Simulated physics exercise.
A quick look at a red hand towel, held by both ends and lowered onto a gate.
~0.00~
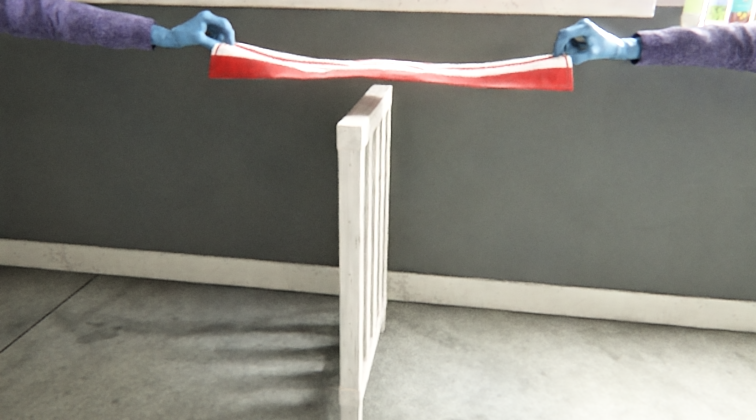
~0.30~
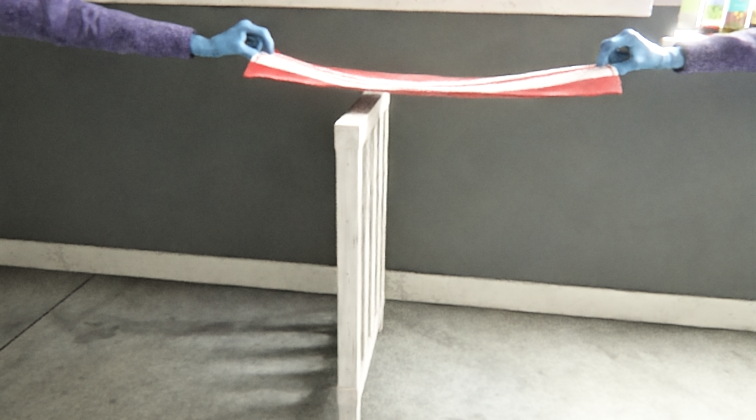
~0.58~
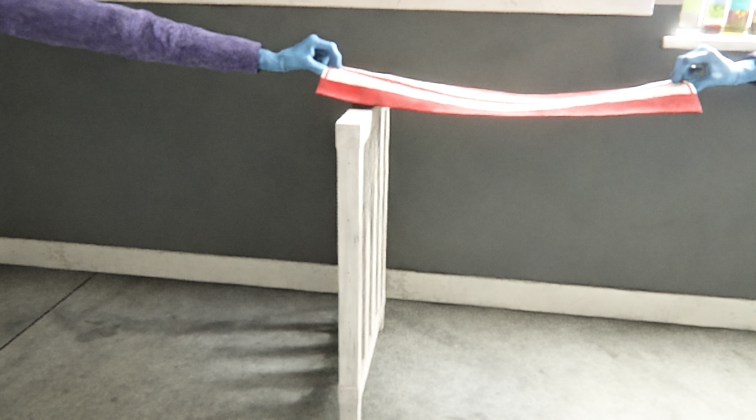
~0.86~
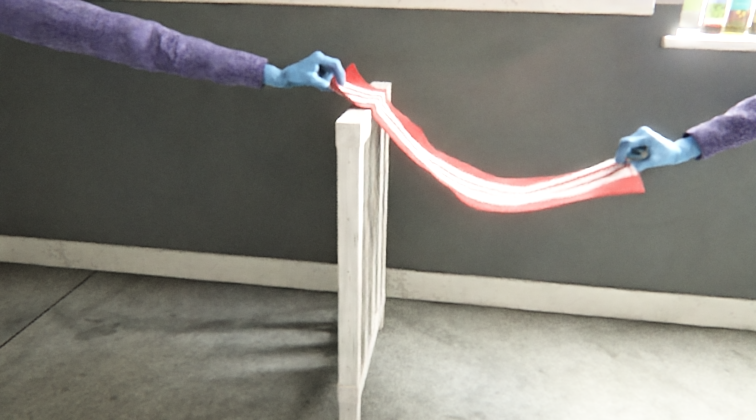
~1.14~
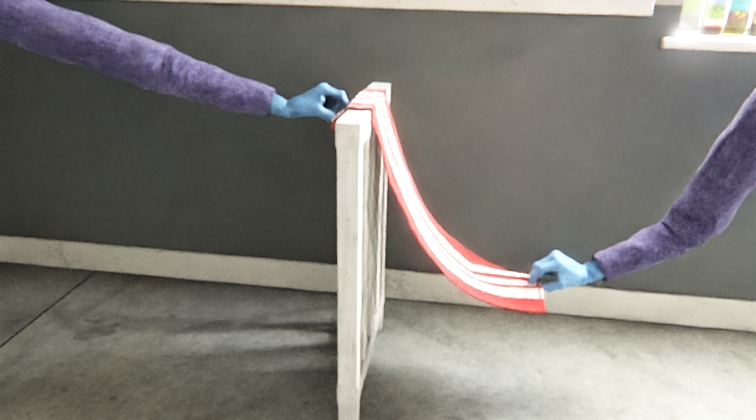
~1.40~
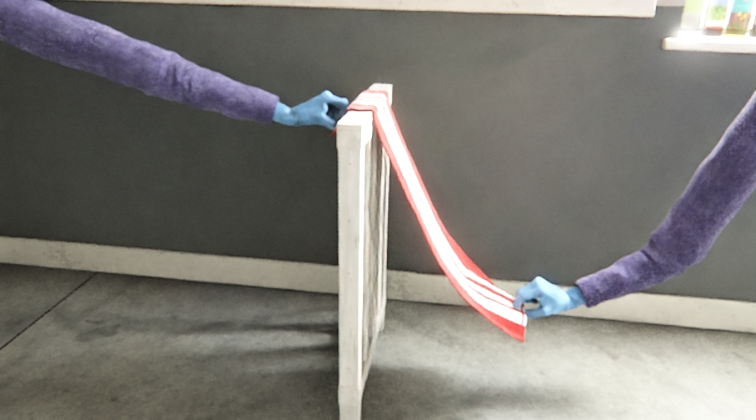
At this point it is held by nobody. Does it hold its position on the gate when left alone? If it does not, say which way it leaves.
No, it goes right.
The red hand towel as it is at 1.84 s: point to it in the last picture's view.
My best guess is somewhere near (414, 333).
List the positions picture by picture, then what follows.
Left end (214, 77); right end (566, 90); top of the gate (349, 131), in the first frame.
Left end (249, 77); right end (616, 93), in the second frame.
Left end (321, 94); right end (696, 112); top of the gate (348, 129), in the third frame.
Left end (335, 81); right end (638, 192), in the fourth frame.
Left end (336, 127); right end (541, 313), in the fifth frame.
Left end (335, 132); right end (519, 340); far more of it on the right, in the sixth frame.
After 1.62 s, hand towel sliding right.
After 1.84 s, hand towel clear of the top and falling near (414, 333).
After 2.06 s, hand towel in a heap on the floor near (410, 375).
In the end, hand towel in a heap on the floor near (409, 376). The red hand towel is pulled rightwards.
